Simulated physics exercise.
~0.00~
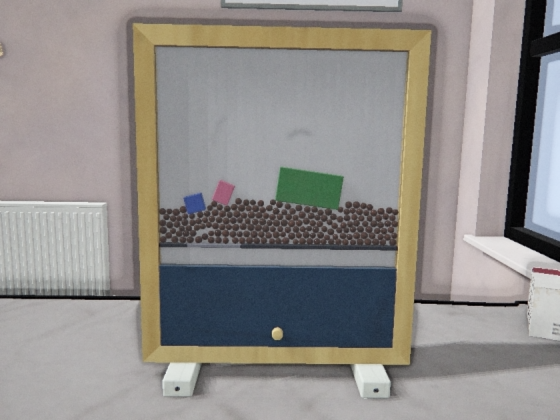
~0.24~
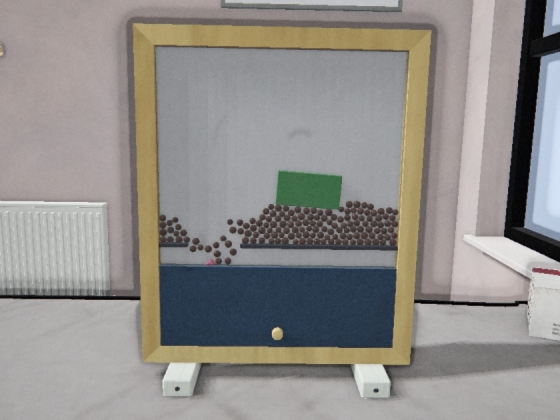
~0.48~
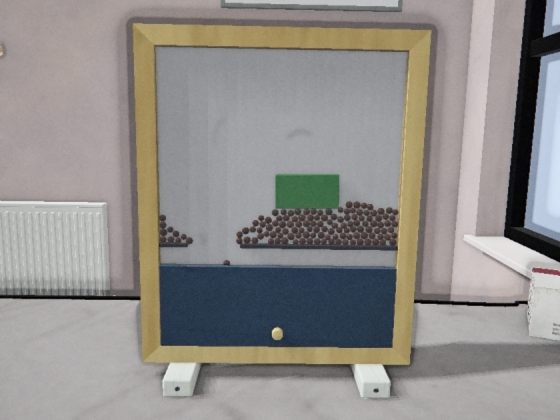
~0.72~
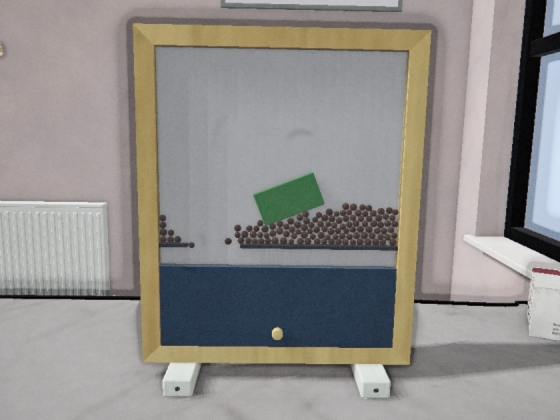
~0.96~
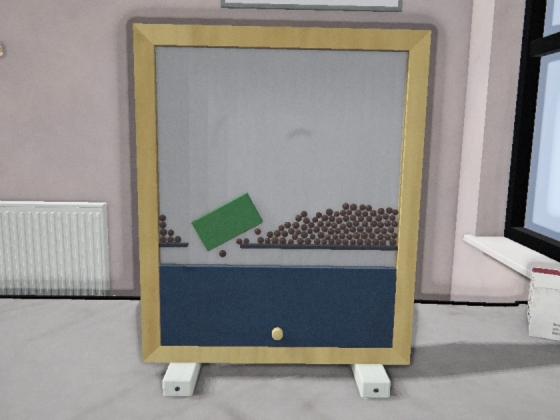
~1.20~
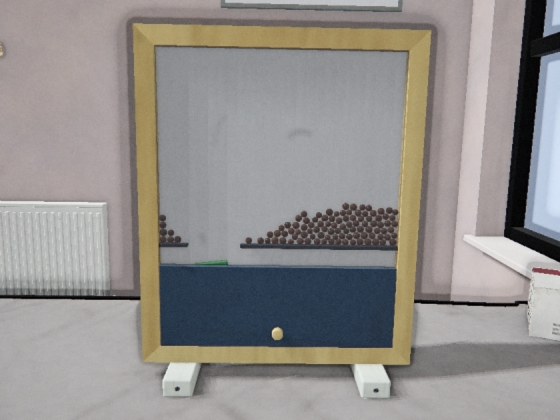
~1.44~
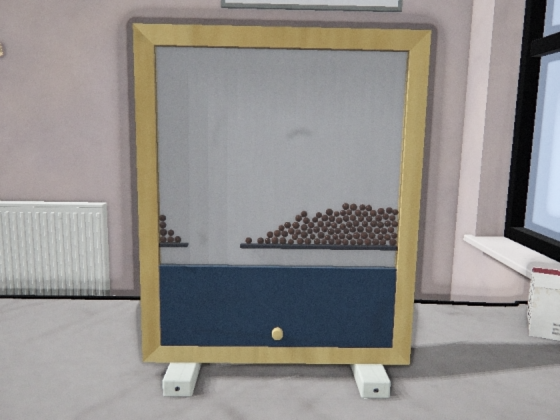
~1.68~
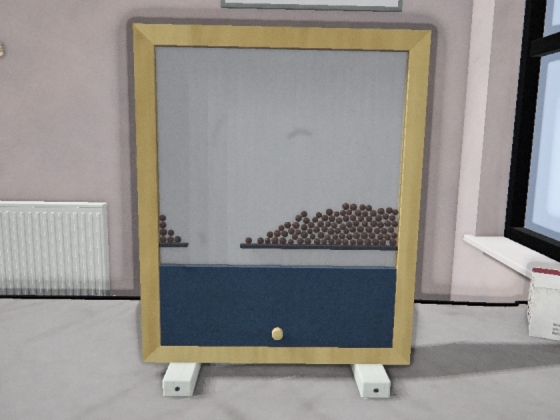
The video shows a clear-fronted box of dark beads with blue, pink and green blocks on top. Beads pour through a gap left of centre, the blue and pink blocks drop out, then the green block tips, slides left and falls through, leaving two separate bead piles still.
